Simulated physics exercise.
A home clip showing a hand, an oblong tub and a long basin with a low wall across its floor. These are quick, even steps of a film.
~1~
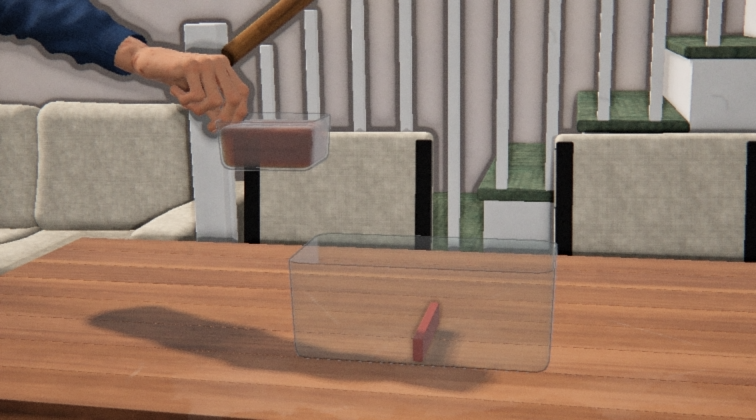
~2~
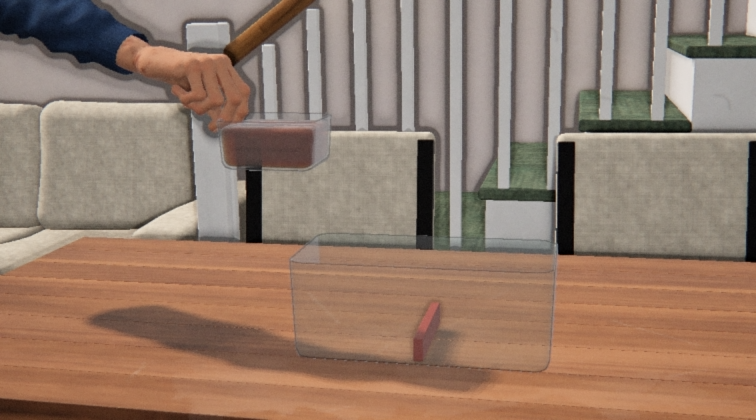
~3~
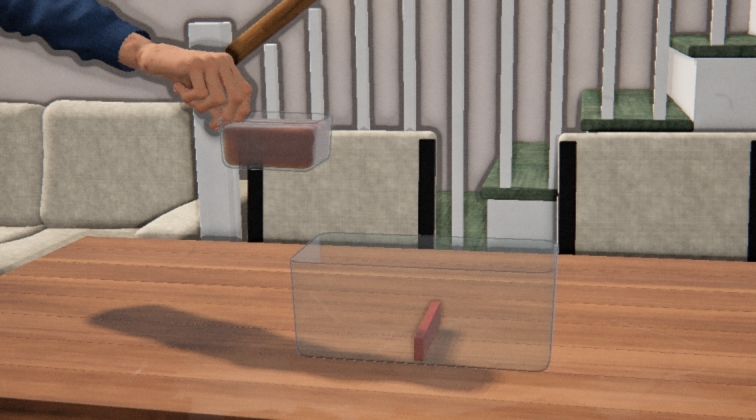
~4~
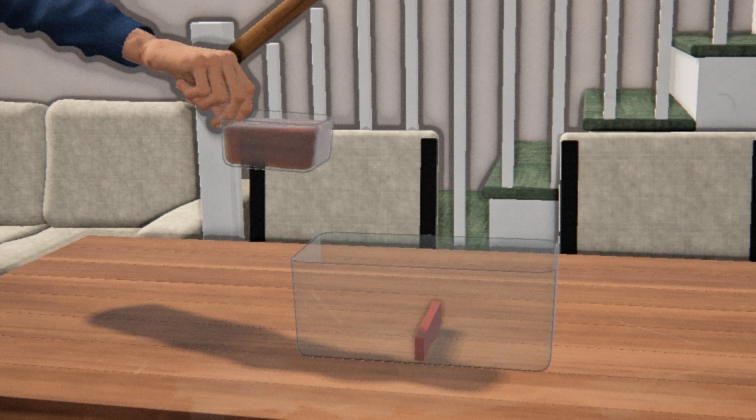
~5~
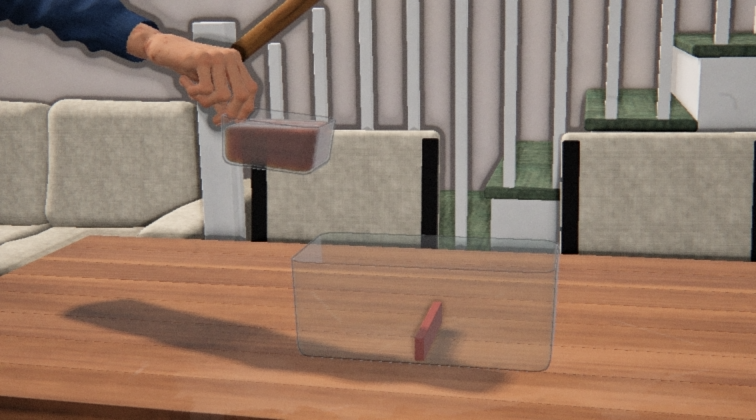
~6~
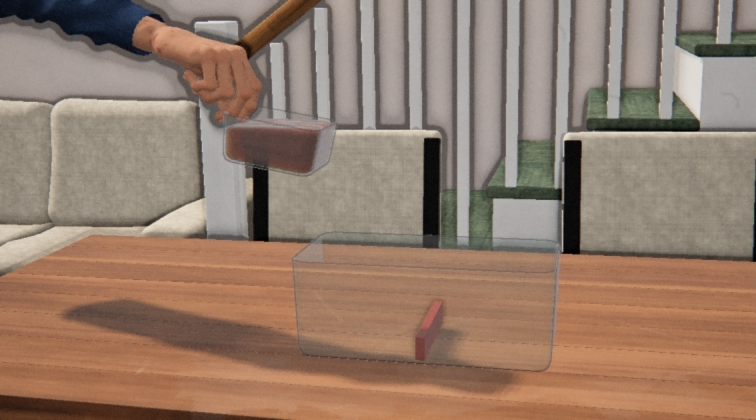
In a room with pale seats and a staircase, a hand held a small clear tub of reddish-brown contents above a long clear basin on a wooden table, tilting it slightly to the right.
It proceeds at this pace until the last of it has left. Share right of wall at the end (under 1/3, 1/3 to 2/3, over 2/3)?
The right side of the wall holds a small share, below one third.
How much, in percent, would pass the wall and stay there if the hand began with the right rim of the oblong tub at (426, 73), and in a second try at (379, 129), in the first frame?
Estimate, in order: 85 and 65 per cent.
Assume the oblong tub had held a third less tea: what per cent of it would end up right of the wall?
I'd say roughly 10 percent.
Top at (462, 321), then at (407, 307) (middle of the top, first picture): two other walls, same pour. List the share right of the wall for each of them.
You'd get roughly 10 per cent the first time and roughly 5 per cent the second.
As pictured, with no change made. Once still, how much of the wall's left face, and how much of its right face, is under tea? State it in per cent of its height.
70 left, 10 right, give or take.
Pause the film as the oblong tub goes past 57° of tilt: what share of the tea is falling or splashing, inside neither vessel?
Near 30 parts in a hundred.
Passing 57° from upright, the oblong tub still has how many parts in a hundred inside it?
50 per cent, approximately.
A moment on, the oblong tub is tipped part way and 50 per cent is still to pour, 18 is left of the wall and 0 right of it.
Next, the oblong tub is tipped on its side and 11 per cent is still to pour, 74 is left of the wall and 8 right of it.
Then the oblong tub is tipped on its side and 2 per cent is still to pour, 86 is left of the wall and 11 right of it.
Later the oblong tub is tipped on its side and 0 per cent is still to pour, 86 is left of the wall and 12 right of it.
Finally, 86 per cent lies left of the wall, 12 right of it and 1 outside.
